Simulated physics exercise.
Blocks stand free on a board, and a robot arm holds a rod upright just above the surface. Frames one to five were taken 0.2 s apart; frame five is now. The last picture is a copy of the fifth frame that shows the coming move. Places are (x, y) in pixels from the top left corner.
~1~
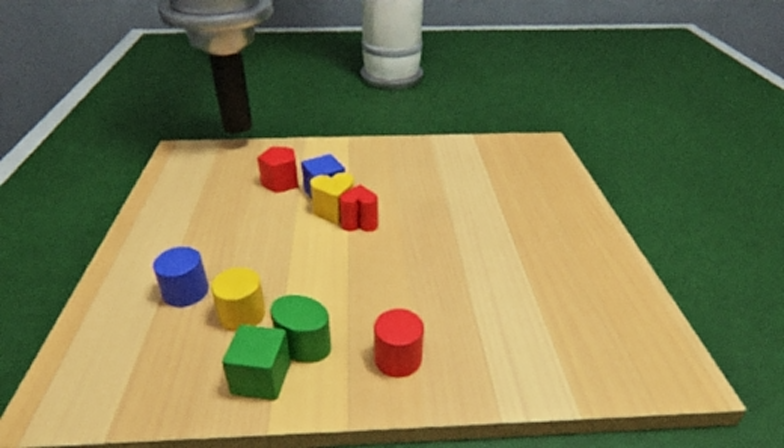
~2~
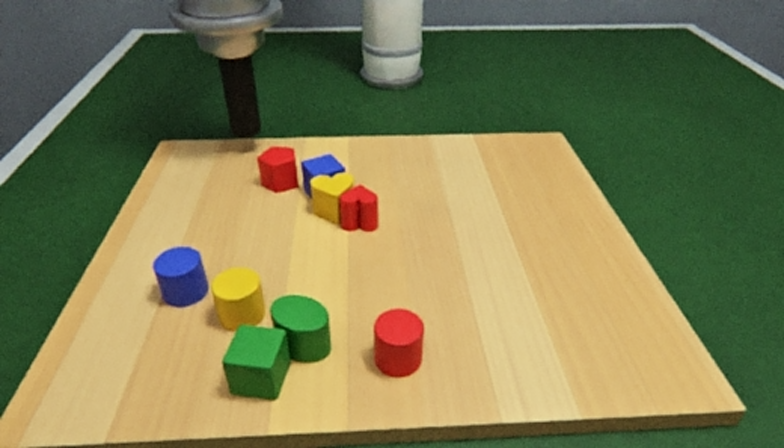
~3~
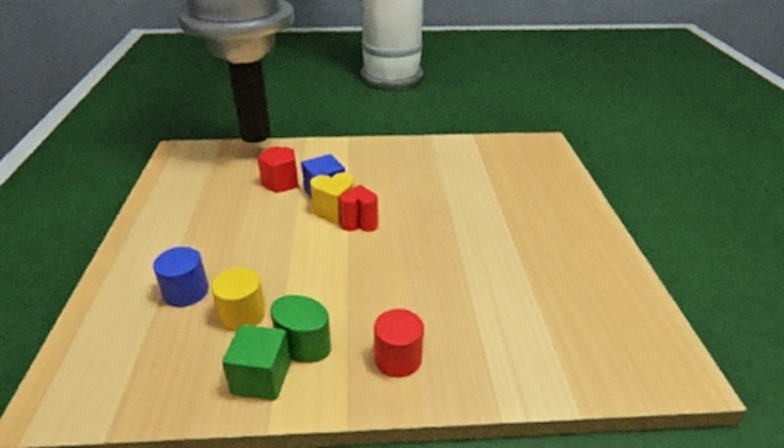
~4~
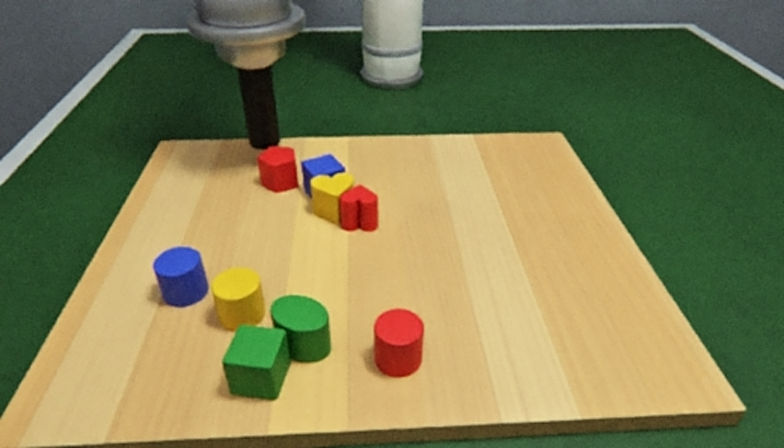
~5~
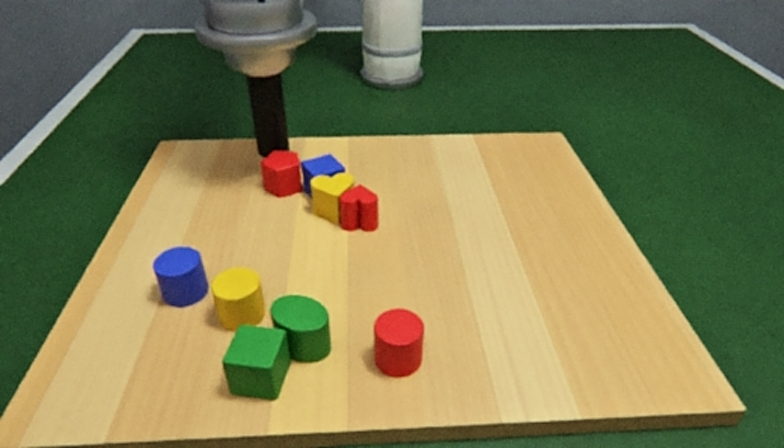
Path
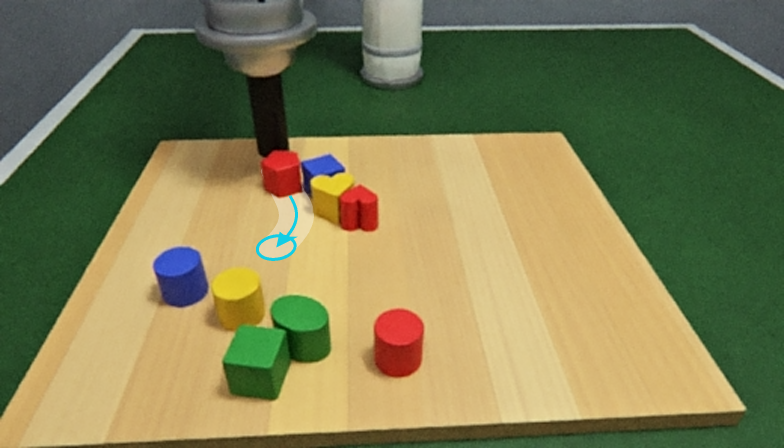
We see colored blocks scattered on a wooden board as a robot arm moves its dark rod rightward and slightly nearer along the far edge, then nudges the red five-sided block a little while the other blocks stay still.
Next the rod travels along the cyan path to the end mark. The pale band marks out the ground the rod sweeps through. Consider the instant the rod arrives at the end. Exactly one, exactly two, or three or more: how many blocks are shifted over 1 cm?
It's going to be one.
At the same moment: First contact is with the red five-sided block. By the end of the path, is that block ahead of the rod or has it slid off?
I think the rod loses the red five-sided block somewhere along the way.
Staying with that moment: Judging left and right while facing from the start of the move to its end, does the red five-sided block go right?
Going by the path, no.
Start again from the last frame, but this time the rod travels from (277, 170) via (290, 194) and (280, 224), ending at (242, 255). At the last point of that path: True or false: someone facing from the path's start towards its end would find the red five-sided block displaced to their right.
My answer: False.
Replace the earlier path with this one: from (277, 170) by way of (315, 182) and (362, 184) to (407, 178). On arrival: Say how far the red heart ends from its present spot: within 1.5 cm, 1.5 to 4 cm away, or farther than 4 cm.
The 1.5 to 4 cm band.
The drawn path runs from (277, 170) via (288, 192) and (296, 218), ending at (276, 247).
What follows on the original path. One third of the way, rod (286, 173); red five-sided block (292, 183).
Two thirds of the way, rod (294, 198); red five-sided block (301, 209), turned 15° anticlockwise.
At the end, rod (273, 226); red five-sided block (301, 233), turned 75° anticlockwise; blue square not moved.
